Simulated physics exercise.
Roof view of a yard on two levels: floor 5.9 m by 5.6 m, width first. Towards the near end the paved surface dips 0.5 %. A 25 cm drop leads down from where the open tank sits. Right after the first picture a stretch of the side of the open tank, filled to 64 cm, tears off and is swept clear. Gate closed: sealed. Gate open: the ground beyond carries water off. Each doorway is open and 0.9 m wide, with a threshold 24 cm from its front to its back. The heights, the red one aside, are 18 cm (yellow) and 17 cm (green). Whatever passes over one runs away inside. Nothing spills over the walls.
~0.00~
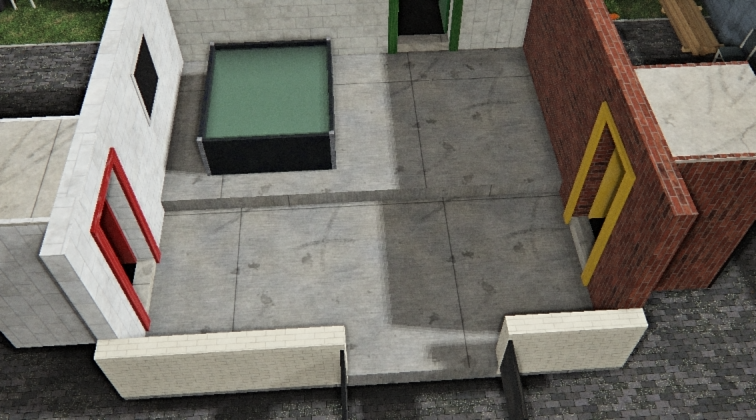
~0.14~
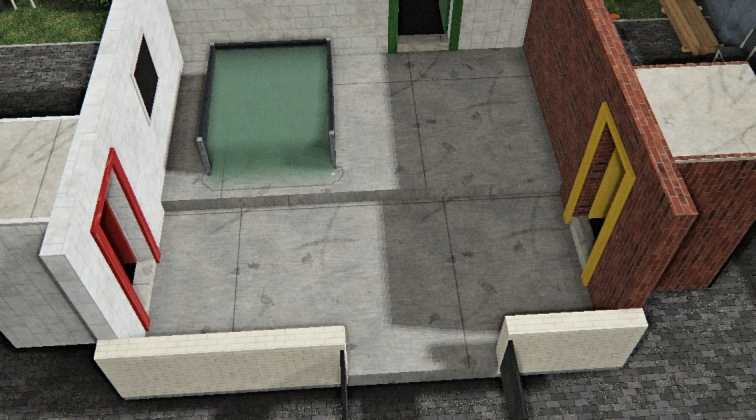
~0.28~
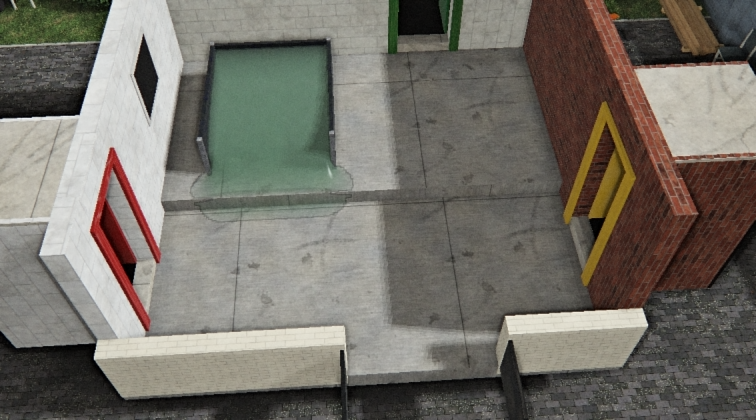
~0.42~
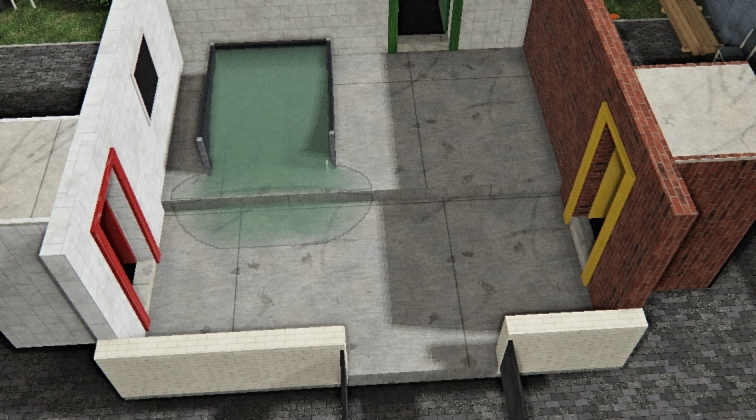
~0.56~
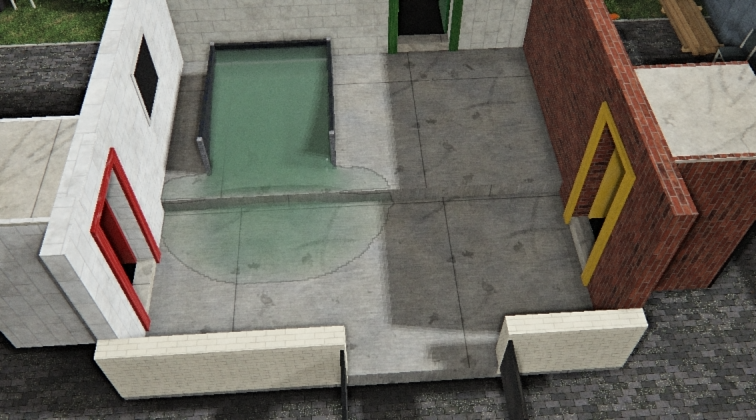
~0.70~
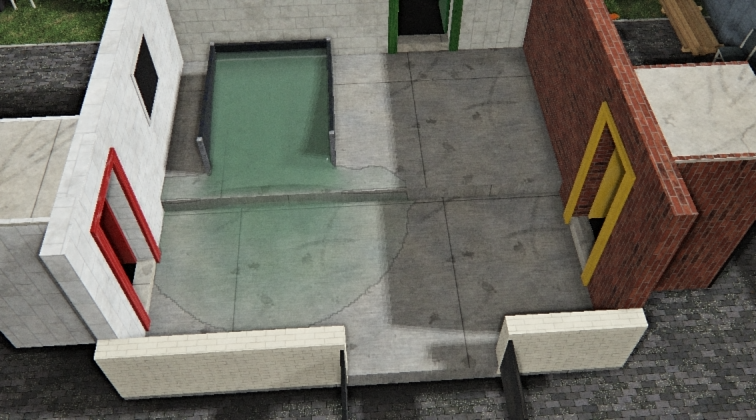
A paved yard on two levels is seen from above, closed in by pale walls and a brick wall on the right. A dark-rimmed tank of green water stands at upper left, with a red doorway left, a green one at the back and a yellow one right. The tank's near side vanishes and water pours out, crosses the step and spreads in a widening, thinning sheet over the lower paving, while the camera stays still.
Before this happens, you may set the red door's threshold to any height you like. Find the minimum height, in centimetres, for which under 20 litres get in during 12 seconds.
The minimum is about 21 cm.
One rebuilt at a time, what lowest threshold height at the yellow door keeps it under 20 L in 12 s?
The yellow door needs around 11.5 cm.
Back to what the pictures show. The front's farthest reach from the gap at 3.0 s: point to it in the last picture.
Around (594, 342).
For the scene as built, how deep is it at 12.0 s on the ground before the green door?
Depth: Near 0.0 cm.
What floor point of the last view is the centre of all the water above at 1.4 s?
The centre of all the water is around (269, 182).
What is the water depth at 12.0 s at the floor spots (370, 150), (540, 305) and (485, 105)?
Ordered as asked: 0, 8, 0 cm.
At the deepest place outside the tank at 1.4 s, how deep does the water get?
About 38 cm at most.
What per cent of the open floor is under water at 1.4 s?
Around 35 per cent of the free floor.
After 1.4 s water covers 35 % of the floor, deepest (38 cm) near (256, 363); 14 cm at the red door, 0 litres in over its 11 cm threshold.
After 3.0 s water covers 40 % of the floor, deepest (28 cm) near (141, 370); 25 cm at the red door, 44 litres in over its 11 cm threshold.
After 12.0 s water covers 50 % of the floor, deepest (14 cm) near (159, 343); 12 cm at the red door, 109 litres in over its 11 cm threshold.
At the red door as built, the water arrived by 0.8 s and peaked near 27 cm at 2.8 s.
Run again over the same 12 s with other heights there, 35 litres in over 18 cm, 8 litres over 24.5 cm. The limit of 20 litres is kept from about 21 cm up.
